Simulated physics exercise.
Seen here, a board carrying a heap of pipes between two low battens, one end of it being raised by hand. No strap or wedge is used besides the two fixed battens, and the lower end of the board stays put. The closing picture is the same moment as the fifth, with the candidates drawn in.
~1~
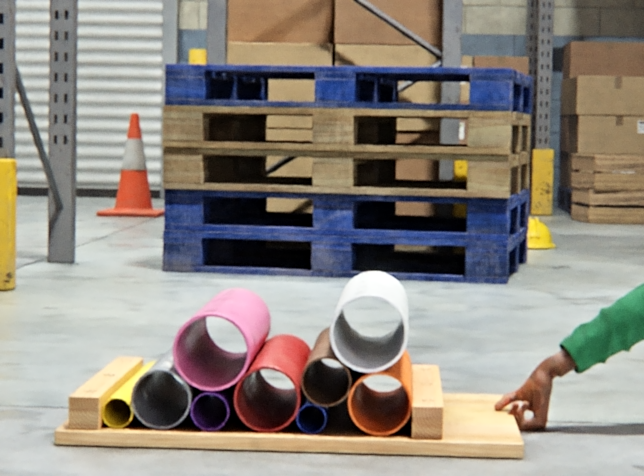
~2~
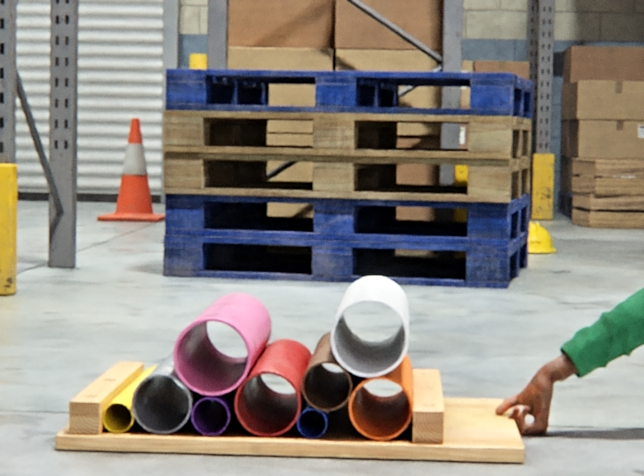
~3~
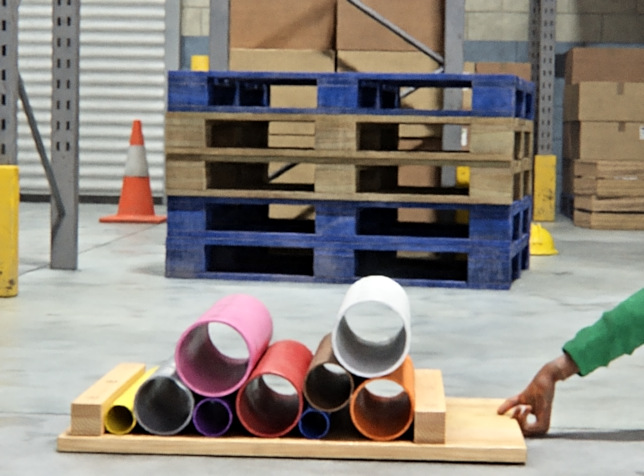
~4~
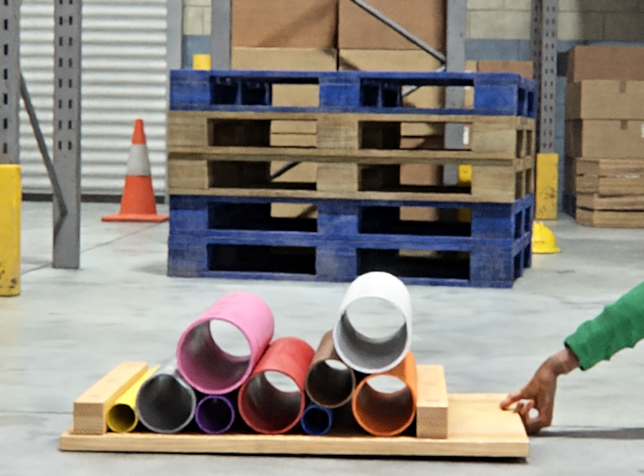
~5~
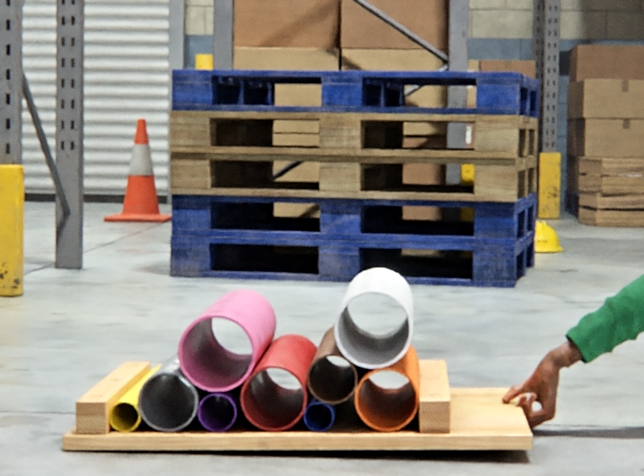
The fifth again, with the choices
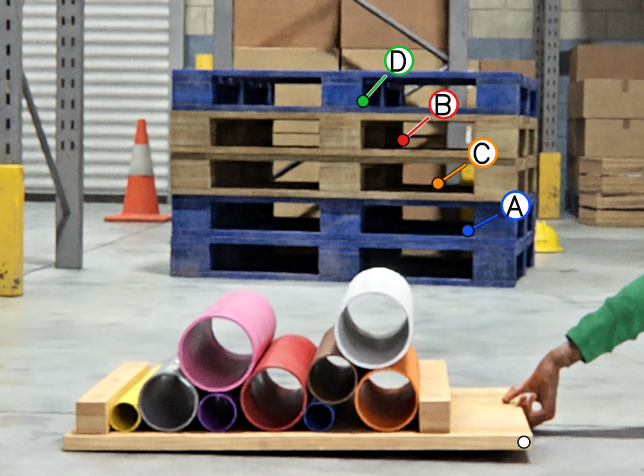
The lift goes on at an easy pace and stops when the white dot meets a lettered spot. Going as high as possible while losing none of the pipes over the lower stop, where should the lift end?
Stop at C.
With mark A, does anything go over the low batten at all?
At A: No.
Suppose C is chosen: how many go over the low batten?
It comes to none.
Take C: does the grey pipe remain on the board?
The grey pipe: Yes.
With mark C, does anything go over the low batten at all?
No.
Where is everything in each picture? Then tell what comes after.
The first frame shows red pipe (267, 399); blue pipe (312, 419); orange pipe (380, 404).
The second frame shows orange pipe (381, 408); pink pipe (212, 357).
The third frame shows board (300, 408); orange pipe (382, 409); white pipe (371, 338); grey pipe (164, 405).
The fourth frame shows board (302, 405); yellow pipe (122, 417); grey pipe (165, 403).
The fifth frame shows board (305, 402); grey pipe (168, 401).
On the marked copy, A at (468, 231); B at (403, 140); C at (438, 184); D at (363, 101); the white dot at (524, 442).
Taking C. A third of the way, board at 20°.
Two thirds of the way, board at 36°.
When it is over, board at 36°, none over the low batten.
As for the rest, A none over the low batten; B two over the low batten (pink, white); D two over the low batten (pink, white).
